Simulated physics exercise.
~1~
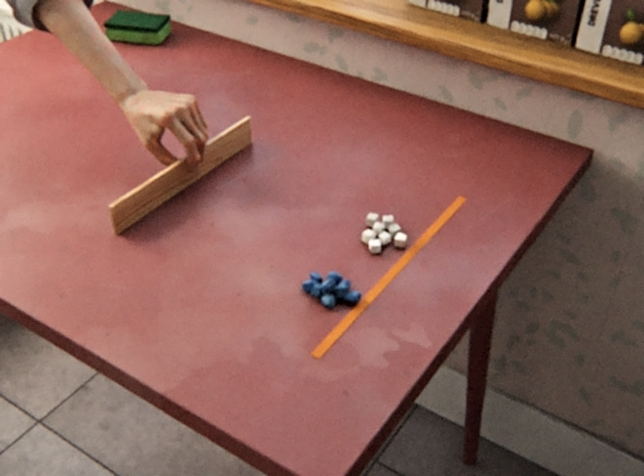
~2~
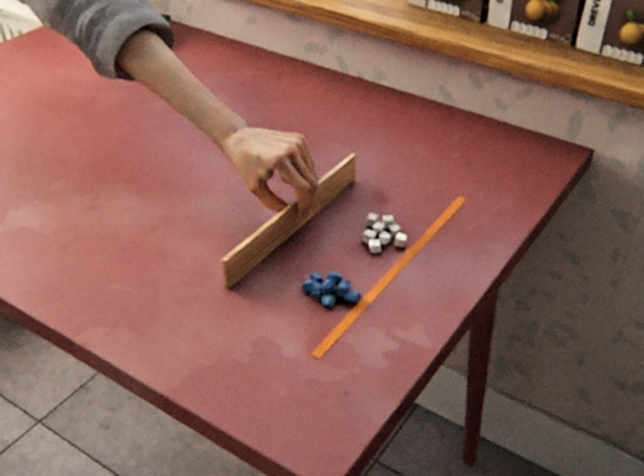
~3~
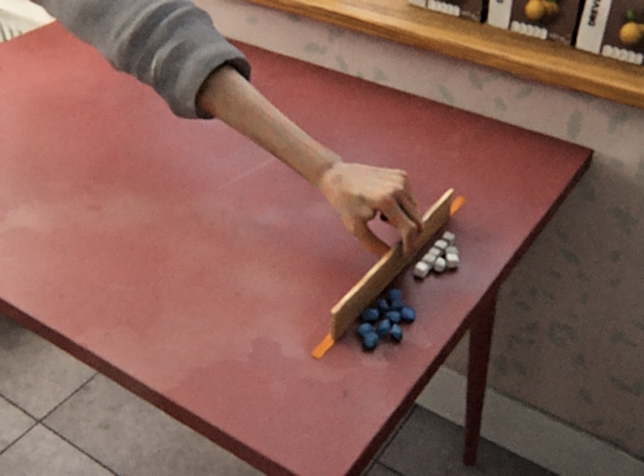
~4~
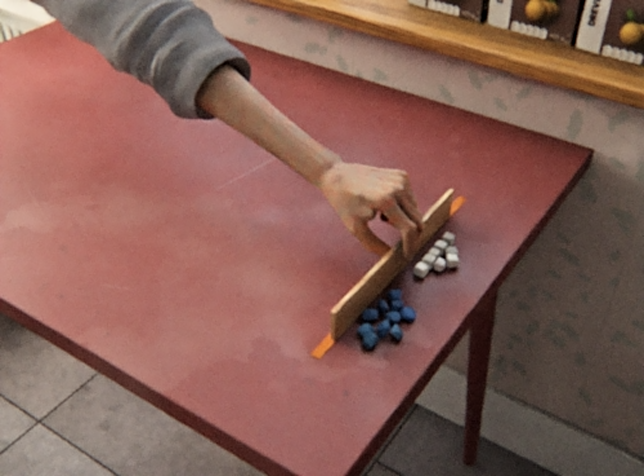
At first, a hand holds a strip of wood upright on a red table, well to the left of a small pile of blue pieces, a pile of white pieces and a line of orange tape. The hand slides the strip to the right, closing in on both piles, which have not yet moved. Then the strip reaches the tape, and the blue and white pieces are now beyond it, shifted toward the table's right end. The strip stops there, still held by the hand, and both piles rest on the tabletop with nothing over the edge.
